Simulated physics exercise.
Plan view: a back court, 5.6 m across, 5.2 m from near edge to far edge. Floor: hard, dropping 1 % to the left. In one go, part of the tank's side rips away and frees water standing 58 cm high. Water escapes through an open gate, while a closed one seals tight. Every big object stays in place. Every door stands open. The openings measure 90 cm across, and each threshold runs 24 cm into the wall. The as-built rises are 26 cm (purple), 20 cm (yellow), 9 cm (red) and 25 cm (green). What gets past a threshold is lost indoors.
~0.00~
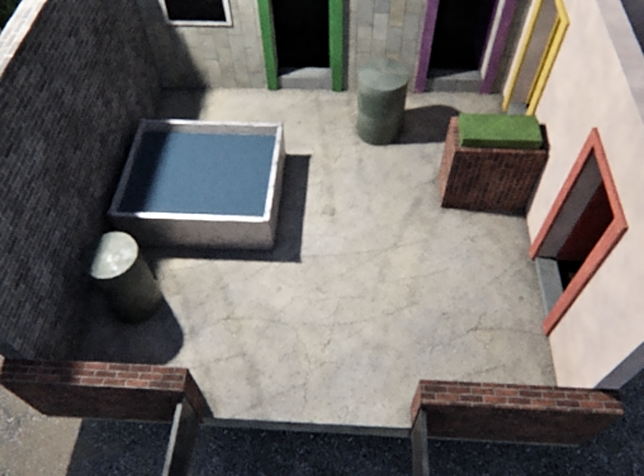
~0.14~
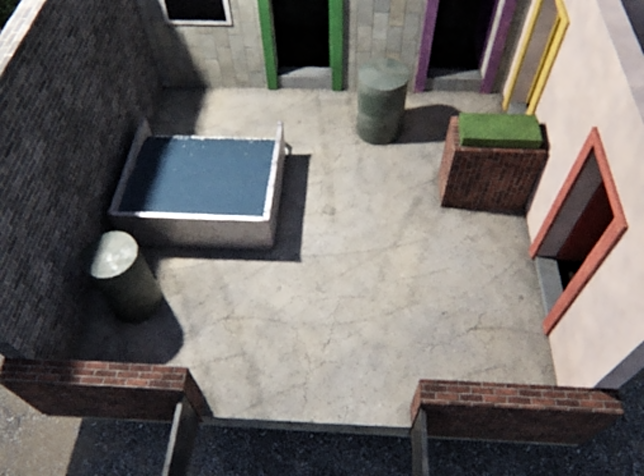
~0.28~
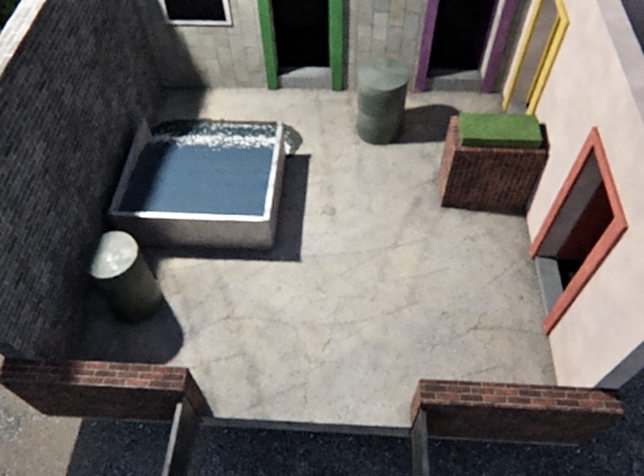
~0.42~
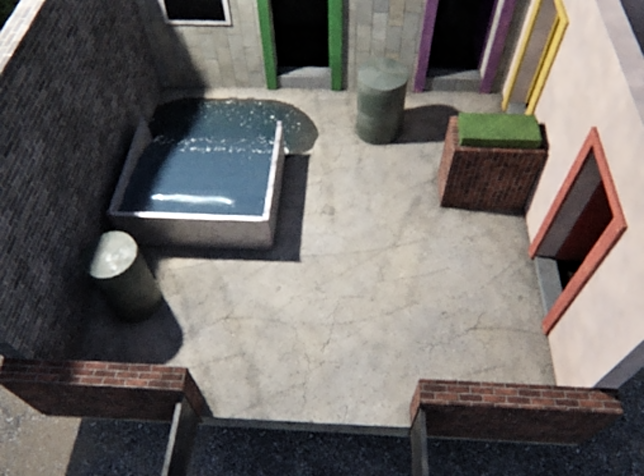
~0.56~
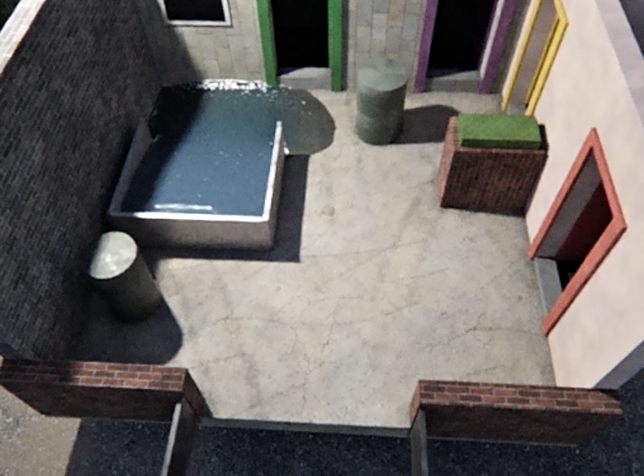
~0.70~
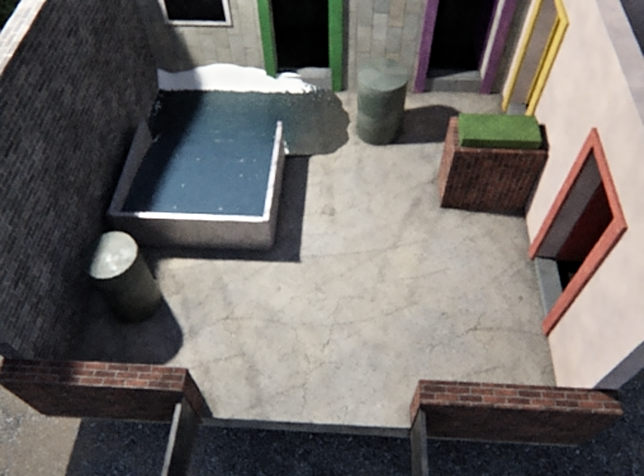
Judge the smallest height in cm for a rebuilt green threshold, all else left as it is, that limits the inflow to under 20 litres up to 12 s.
Roughly 22 cm at the least.
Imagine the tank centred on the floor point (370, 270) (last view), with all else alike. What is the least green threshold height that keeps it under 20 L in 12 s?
A minimum of about 23 cm.
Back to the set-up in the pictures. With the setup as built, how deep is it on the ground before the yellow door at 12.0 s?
5.5 cm.
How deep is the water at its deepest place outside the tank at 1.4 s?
About 48 cm at most.
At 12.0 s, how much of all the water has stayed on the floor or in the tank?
Remaining share: Around 82 %.
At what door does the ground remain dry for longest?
That would be the red door.
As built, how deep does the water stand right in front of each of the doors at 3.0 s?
Centimetres: Purple = 9, yellow = 17, red = 0, green = 16.
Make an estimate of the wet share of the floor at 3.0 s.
40 %.
After 1.4 s water covers 20 % of the floor, deepest (48 cm) near (162, 92); 27 cm at the green door, 3 litres in over its 25 cm threshold.
After 3.0 s water covers 40 % of the floor, deepest (26 cm) near (357, 119); 16 cm at the green door, 9 litres in over its 25 cm threshold.
After 12.0 s water covers 90 % of the floor, deepest (11 cm) near (169, 140); 6 cm at the green door, 9 litres in over its 25 cm threshold.
At the green door as built, the water arrived by 0.7 s and peaked near 28 cm at 1.6 s.
With a threshold of 19.5 cm, 34 litres would have come in within the 12 s; with 26.5 cm, 5 litres. So under 20 litres takes about 22 cm.
